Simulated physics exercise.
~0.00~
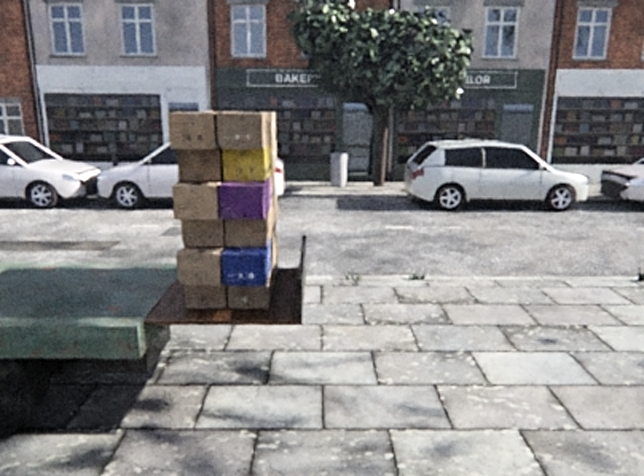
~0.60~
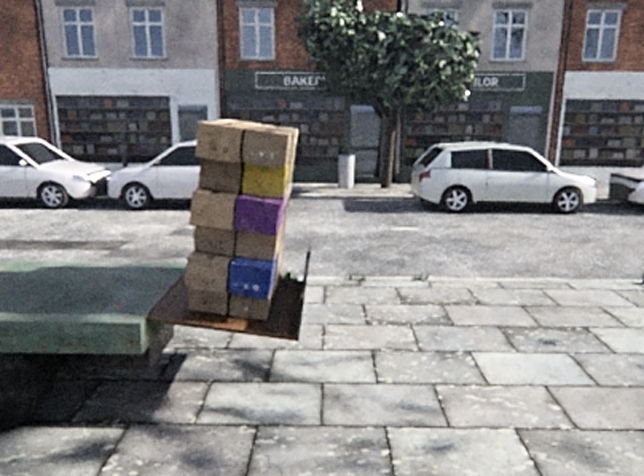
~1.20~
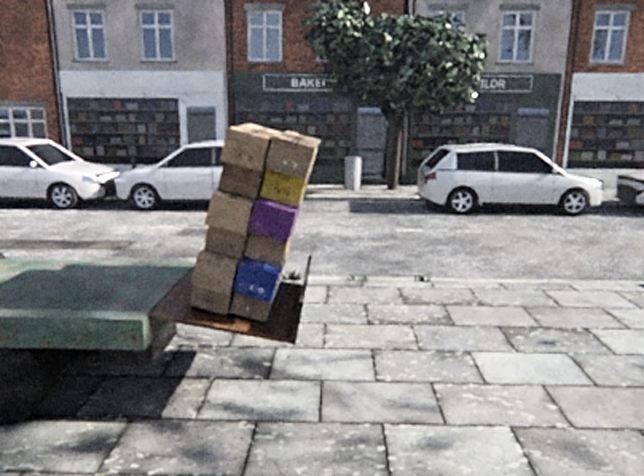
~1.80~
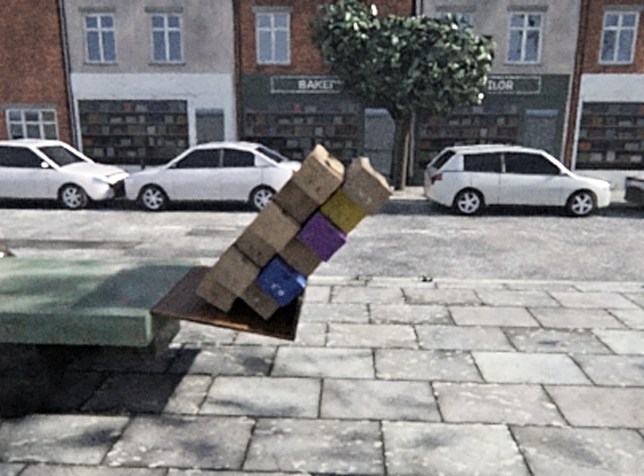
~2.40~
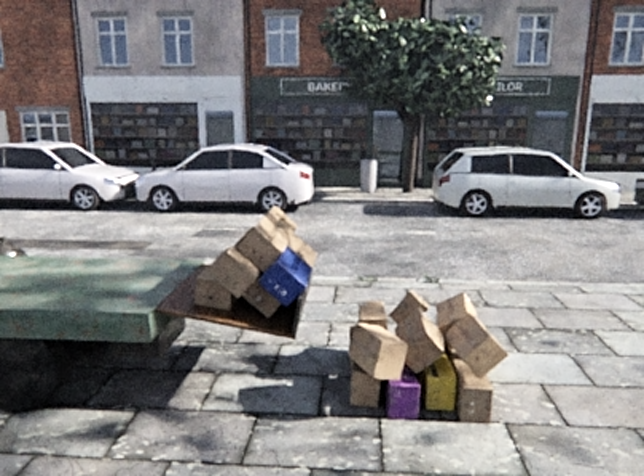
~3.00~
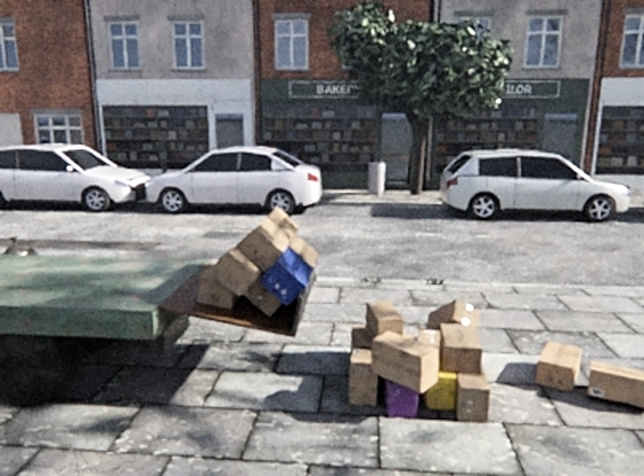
Stacked cartons toppling off a tilting flap onto street paving, yellow and purple ones landing below, the blue one staying aboard.
